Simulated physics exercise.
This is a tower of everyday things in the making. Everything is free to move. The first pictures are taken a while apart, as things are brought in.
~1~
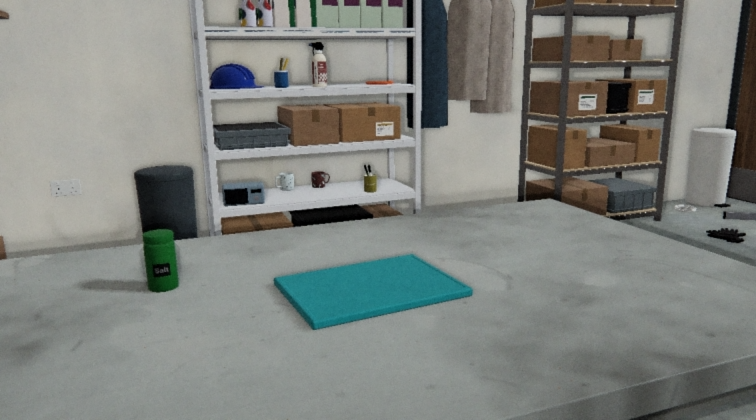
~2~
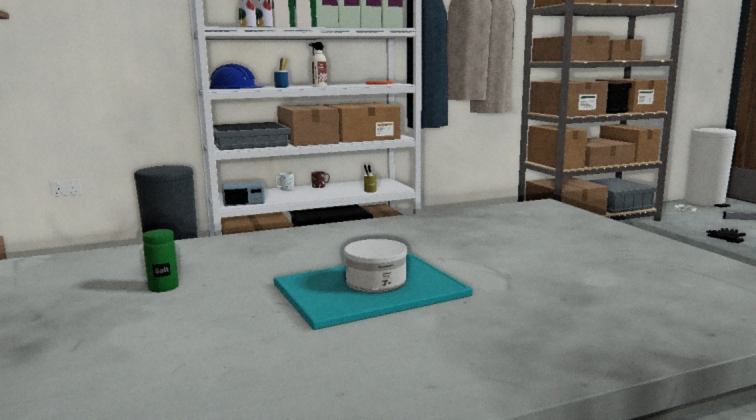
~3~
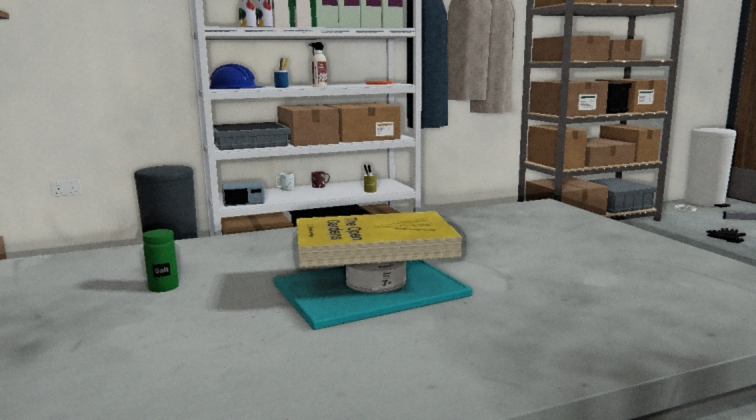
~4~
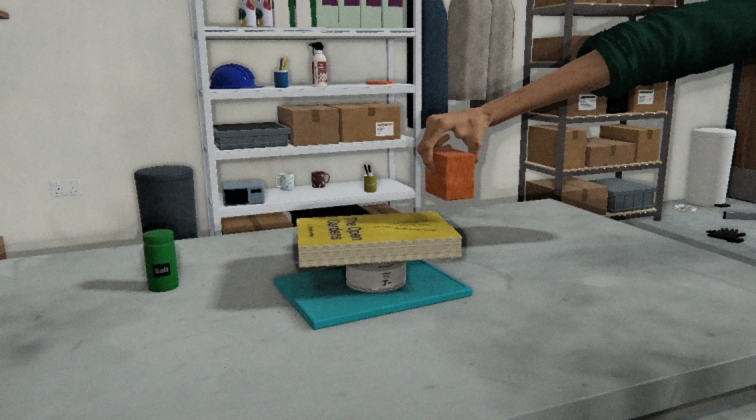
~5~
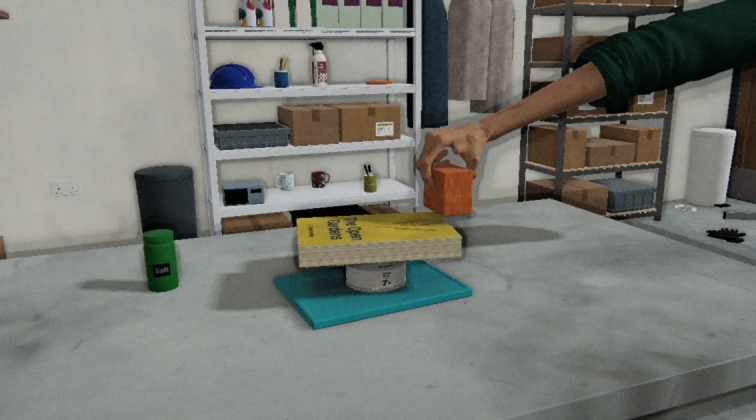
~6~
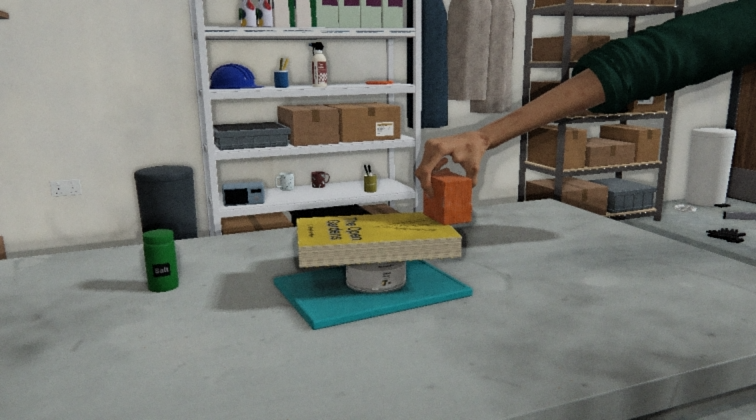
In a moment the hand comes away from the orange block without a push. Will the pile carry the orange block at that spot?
Outcome: The pile gives way.
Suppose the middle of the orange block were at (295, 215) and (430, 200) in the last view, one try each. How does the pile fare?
First try: It gives way; second try: It keeps its balance.
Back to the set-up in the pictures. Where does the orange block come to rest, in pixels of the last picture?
Around (457, 255).
Then, 0.30 s later than the last frame, orange block tilted by 54° near (463, 209).
Then, 0.40 s later than the last frame, orange block now fallen.
Then, 0.50 s later than the last frame, things are still on the move.
When it is over, fallen, orange block; the other 4 as before. End places, in pixels of the last picture, orange block near (458, 255). The pile loses its balance.
